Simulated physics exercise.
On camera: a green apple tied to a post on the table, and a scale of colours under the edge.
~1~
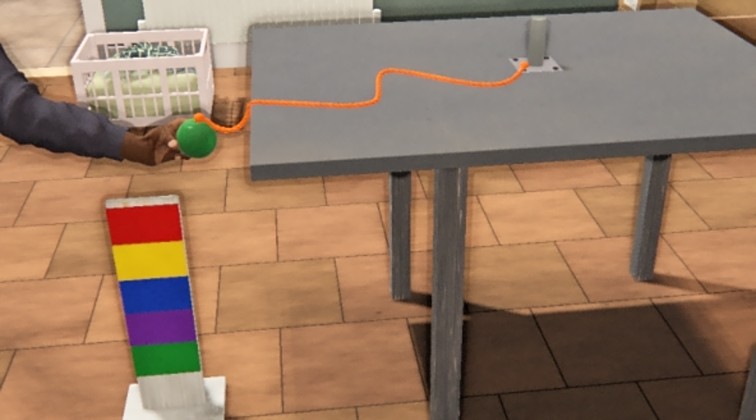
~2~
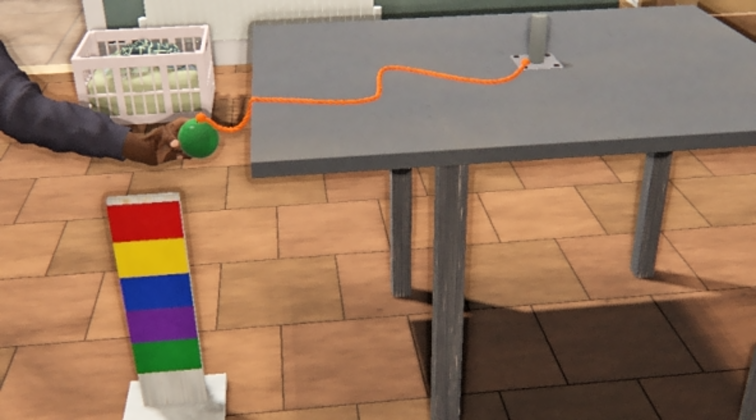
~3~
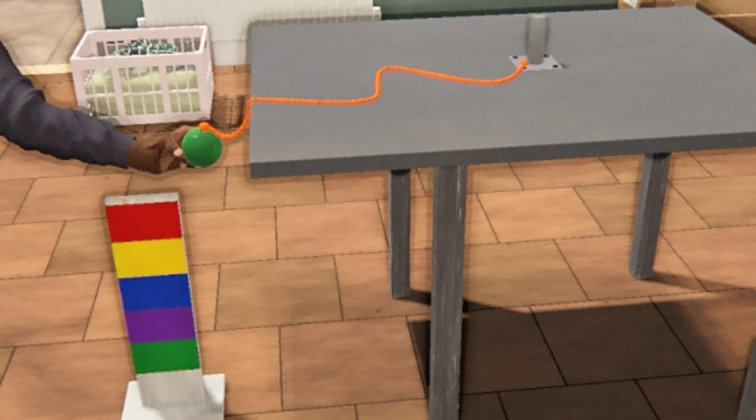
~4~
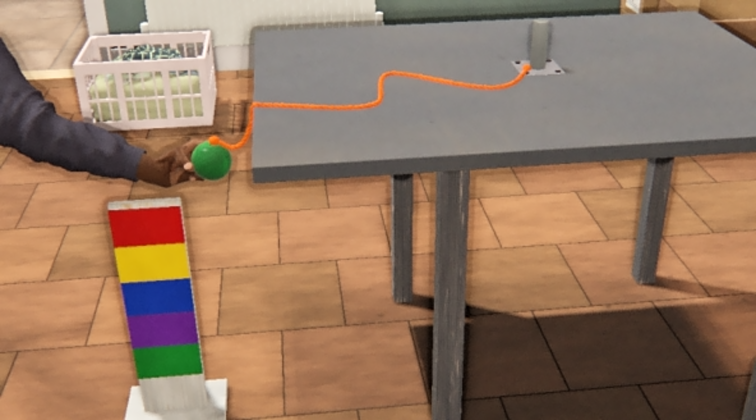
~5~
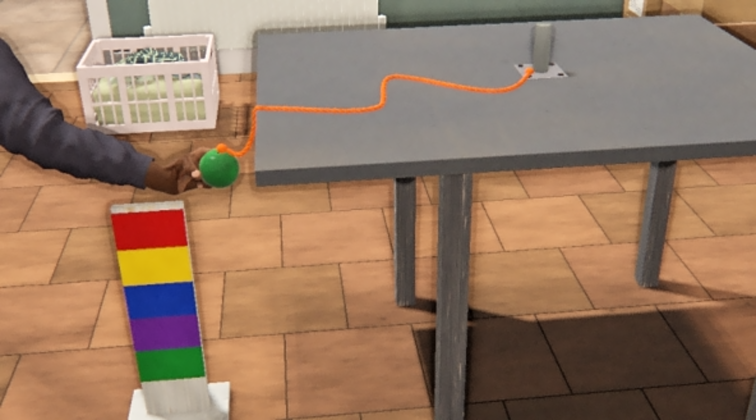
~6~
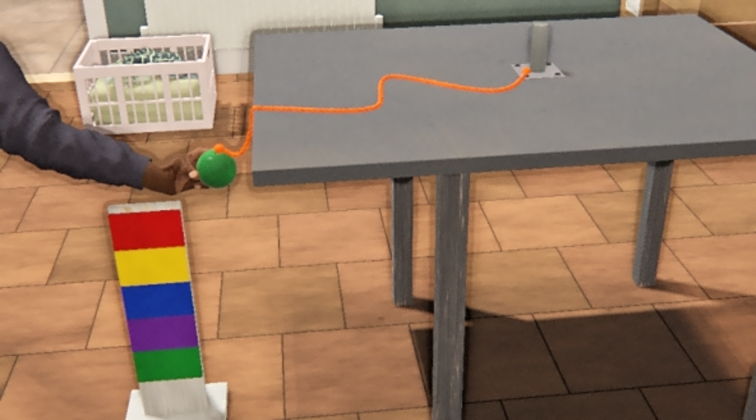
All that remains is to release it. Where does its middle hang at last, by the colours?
At blue.
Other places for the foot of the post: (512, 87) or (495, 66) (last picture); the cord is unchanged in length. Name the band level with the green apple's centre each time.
One after the other, purple; purple.
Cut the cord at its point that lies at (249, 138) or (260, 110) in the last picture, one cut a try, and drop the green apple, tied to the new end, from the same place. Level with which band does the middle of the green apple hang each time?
It would be yellow; red.
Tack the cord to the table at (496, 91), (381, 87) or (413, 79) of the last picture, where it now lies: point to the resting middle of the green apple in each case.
The places are (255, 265), (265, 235) and (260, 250).
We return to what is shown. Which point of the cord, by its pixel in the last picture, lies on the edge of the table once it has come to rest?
The one at (369, 109).
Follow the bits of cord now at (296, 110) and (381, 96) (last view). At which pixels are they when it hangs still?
Near (258, 170) and (293, 97).
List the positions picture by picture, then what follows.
Green apple (197, 138); red (145, 226); yellow (150, 262); blue (156, 296); purple (161, 329); green (166, 360), in the first picture.
Green apple (199, 139); cord through (515, 76) (444, 77) (380, 74) (361, 102) (268, 100), in the second picture.
Green apple (202, 147), in the third picture.
Green apple (212, 161); cord through (517, 81) (446, 82) (382, 80) (363, 107) (269, 106), in the fourth picture.
Green apple (219, 168), in the fifth picture.
Green apple (217, 169); cord through (517, 84) (446, 85) (381, 83) (363, 110) (269, 109), in the sixth picture.
Soon after, apple near (242, 284); level with blue.
Then, apple near (300, 274); level with blue.
Further on, apple near (260, 286); level with blue.
At rest, apple near (262, 285); level with blue. Its centre hangs level with the blue band.
